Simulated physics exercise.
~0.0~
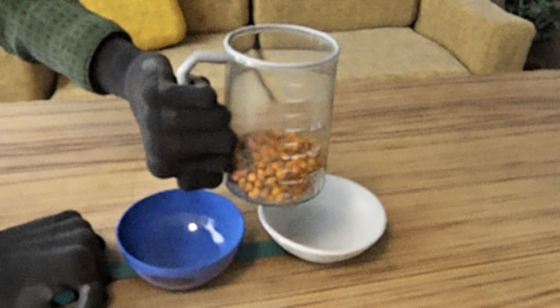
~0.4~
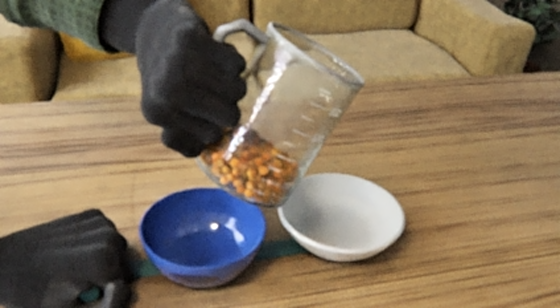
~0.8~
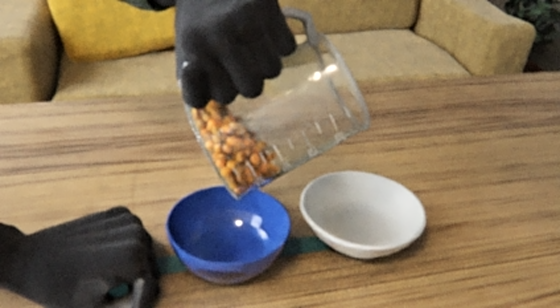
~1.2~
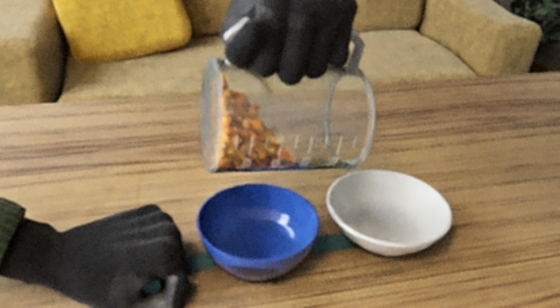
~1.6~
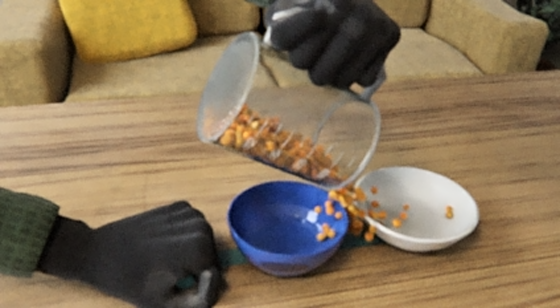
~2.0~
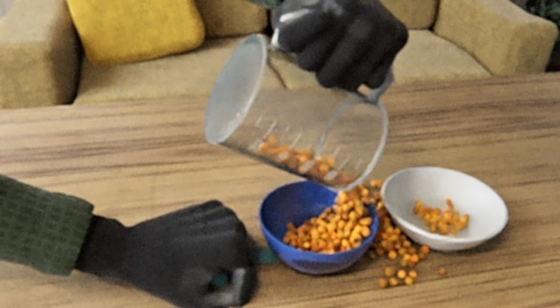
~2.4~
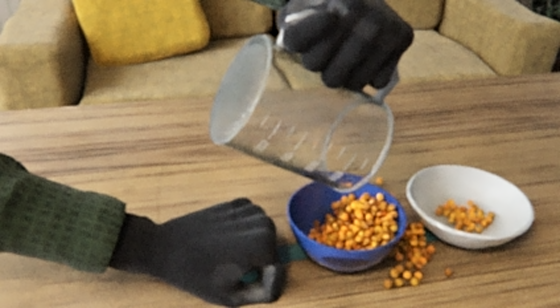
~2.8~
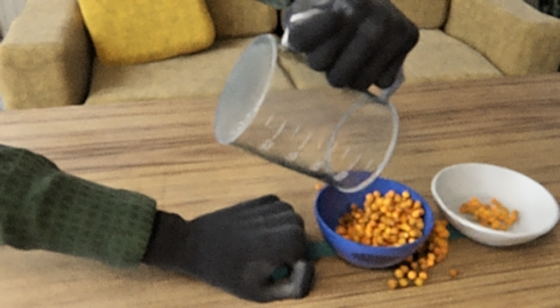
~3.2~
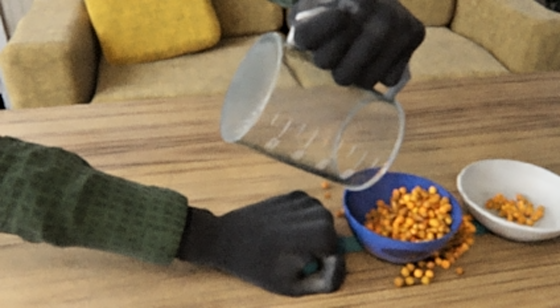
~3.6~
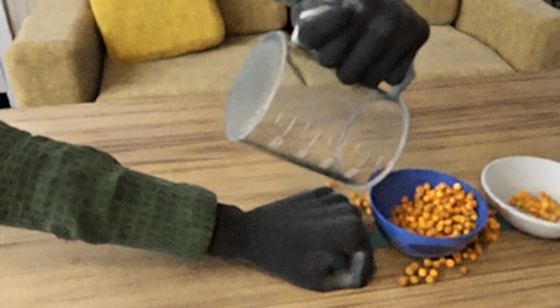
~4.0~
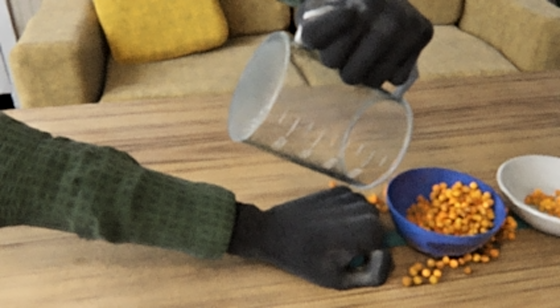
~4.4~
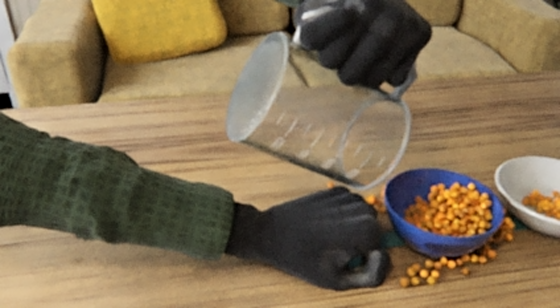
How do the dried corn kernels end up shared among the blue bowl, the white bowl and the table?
The blue bowl ends up with most of the kernels, and a good share lies spilled on the table around it. The white bowl holds only a small portion, less than what is spilled.
